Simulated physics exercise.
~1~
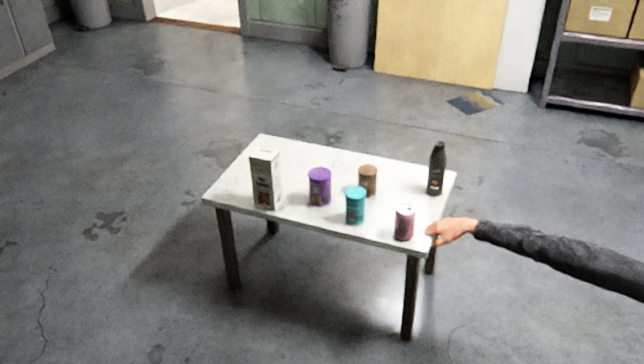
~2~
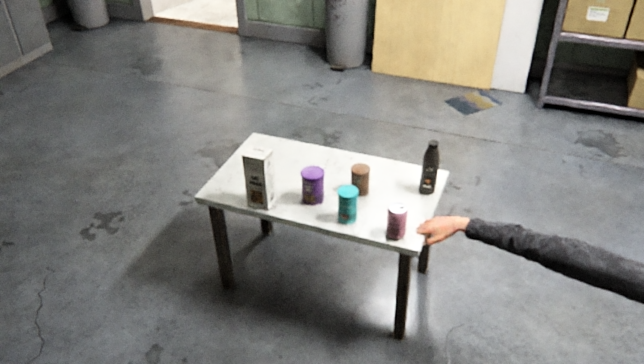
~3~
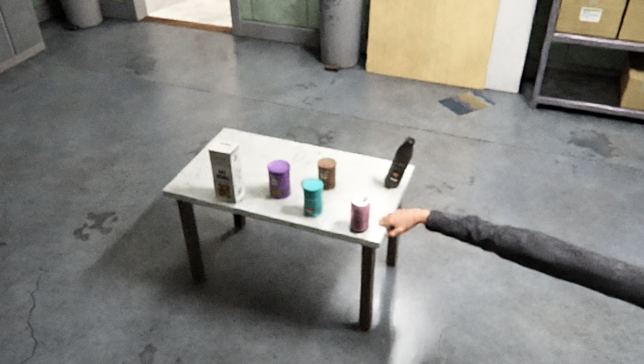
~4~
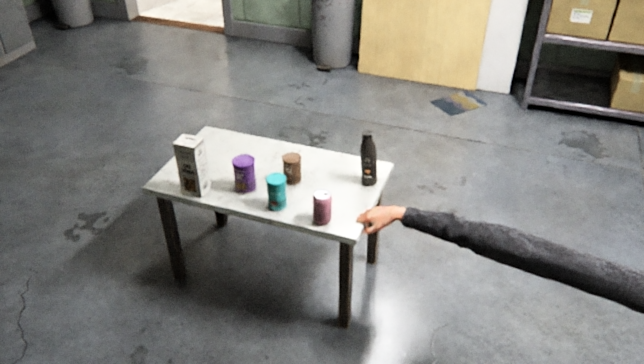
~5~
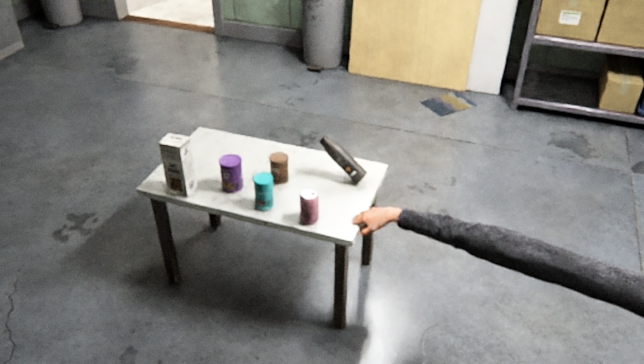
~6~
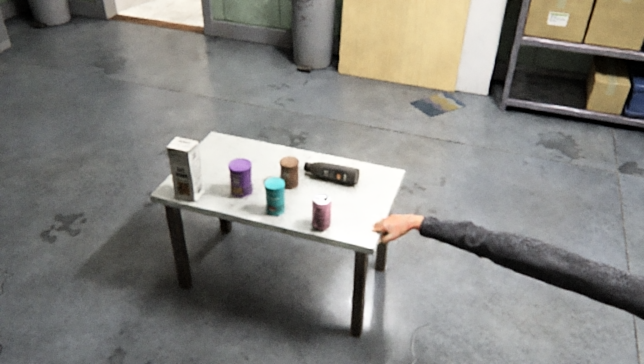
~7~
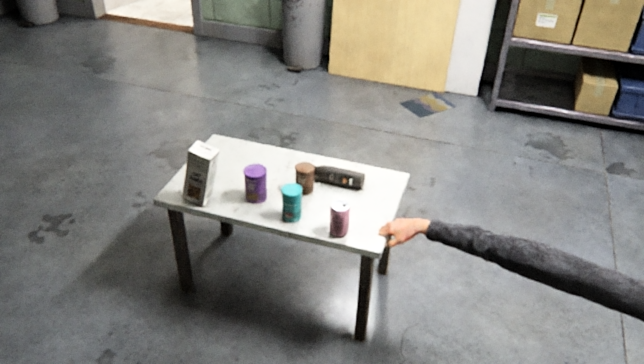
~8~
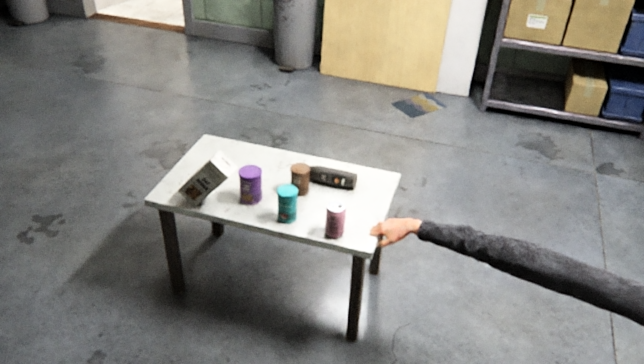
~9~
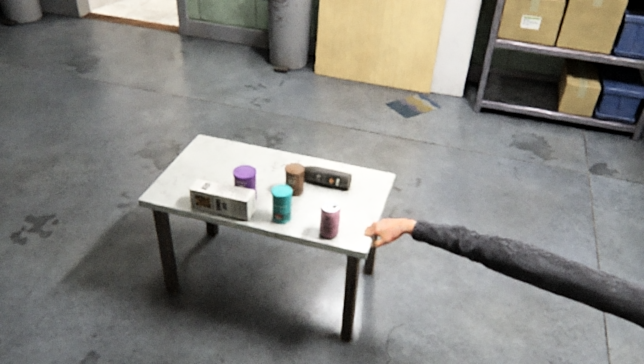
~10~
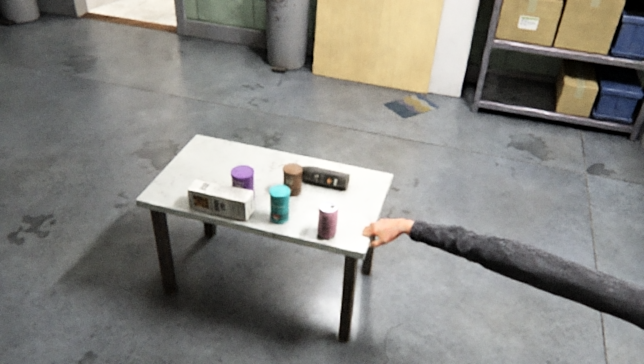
A hand shoves a small white table left and then back right, making the black bottle wobble and topple onto its side, and then the white carton tips over too; the purple, brown and turquoise tins and the pink can remain upright on the tabletop.
